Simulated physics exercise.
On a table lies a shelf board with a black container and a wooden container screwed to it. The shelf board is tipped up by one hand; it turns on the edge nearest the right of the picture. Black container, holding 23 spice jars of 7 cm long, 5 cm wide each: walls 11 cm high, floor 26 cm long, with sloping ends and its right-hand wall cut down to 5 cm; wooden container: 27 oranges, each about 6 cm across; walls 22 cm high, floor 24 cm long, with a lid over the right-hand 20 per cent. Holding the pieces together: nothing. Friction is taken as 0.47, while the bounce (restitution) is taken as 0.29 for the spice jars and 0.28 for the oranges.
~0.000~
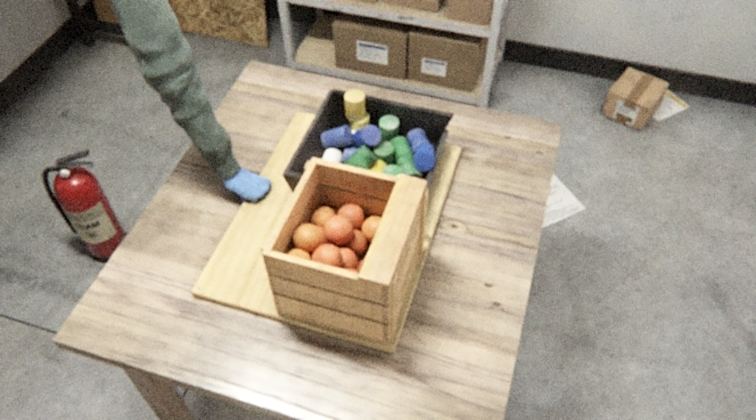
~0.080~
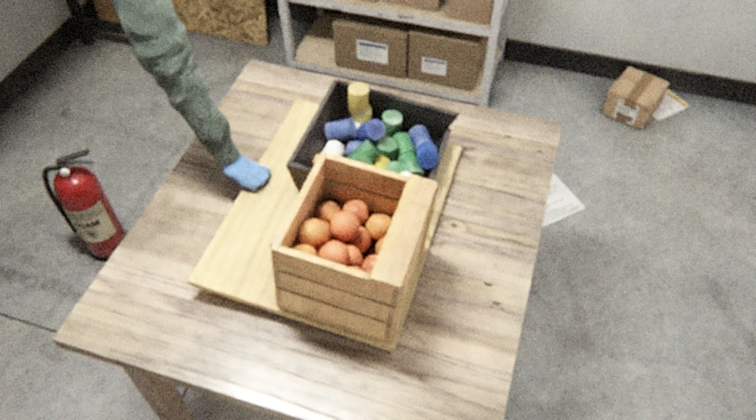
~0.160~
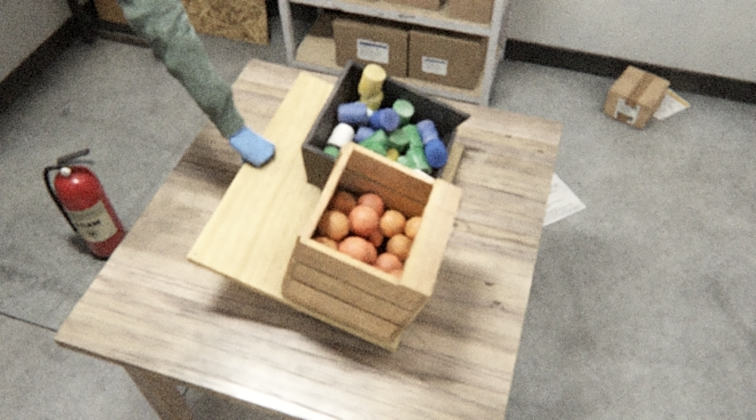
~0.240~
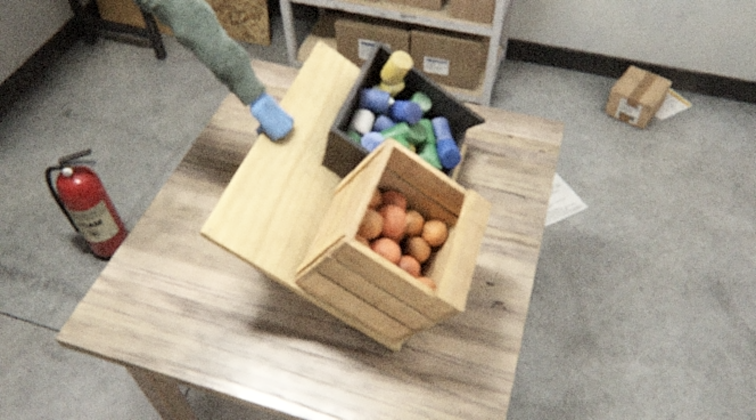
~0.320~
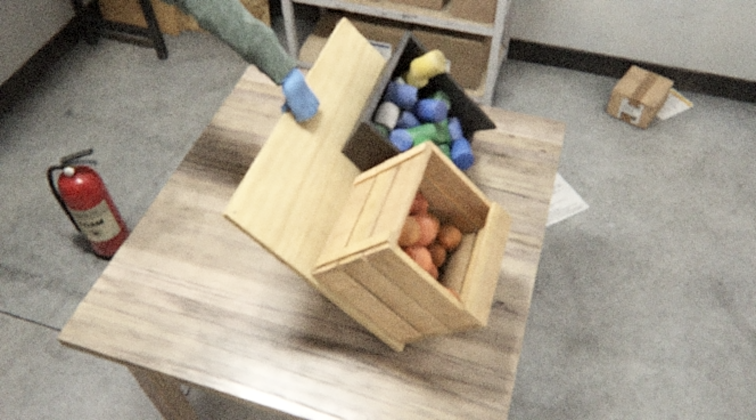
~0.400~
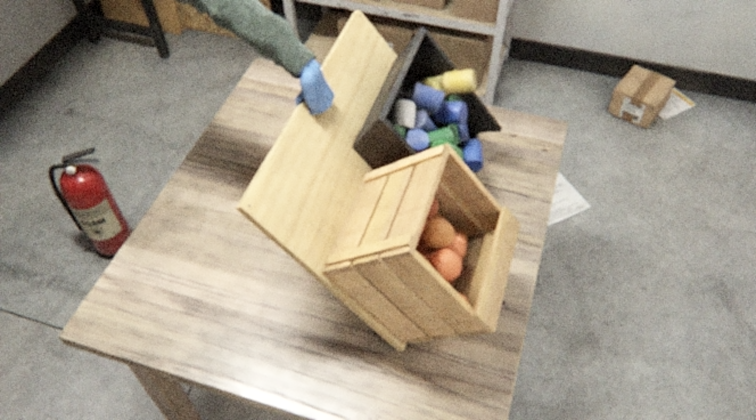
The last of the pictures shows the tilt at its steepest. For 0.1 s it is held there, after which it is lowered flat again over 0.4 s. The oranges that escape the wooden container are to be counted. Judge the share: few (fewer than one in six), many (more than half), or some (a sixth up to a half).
Few.
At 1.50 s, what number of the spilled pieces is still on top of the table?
About 3.
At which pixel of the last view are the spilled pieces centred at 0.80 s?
Roughly at (525, 188).
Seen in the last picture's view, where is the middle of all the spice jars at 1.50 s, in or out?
Their middle is at about (403, 173).
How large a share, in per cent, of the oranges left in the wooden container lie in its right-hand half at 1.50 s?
Around 60 per cent.
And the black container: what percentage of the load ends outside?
Loss for the black container - 30 per cent.
After 0.58 s, tilt 45°; the black container is down by 4 of 23 and the wooden container has all 27.
After 0.80 s, tilt 8°; the black container is down by 7 of 23 and the wooden container has all 27.
After 1.11 s, tilt 0°; the black container is down by 7 of 23 and the wooden container has all 27.
Outcome (at 1.50 s), the black container is down by 7 of 23 and the wooden container has all 27. Asked share, 0 of 27, 0 per cent.
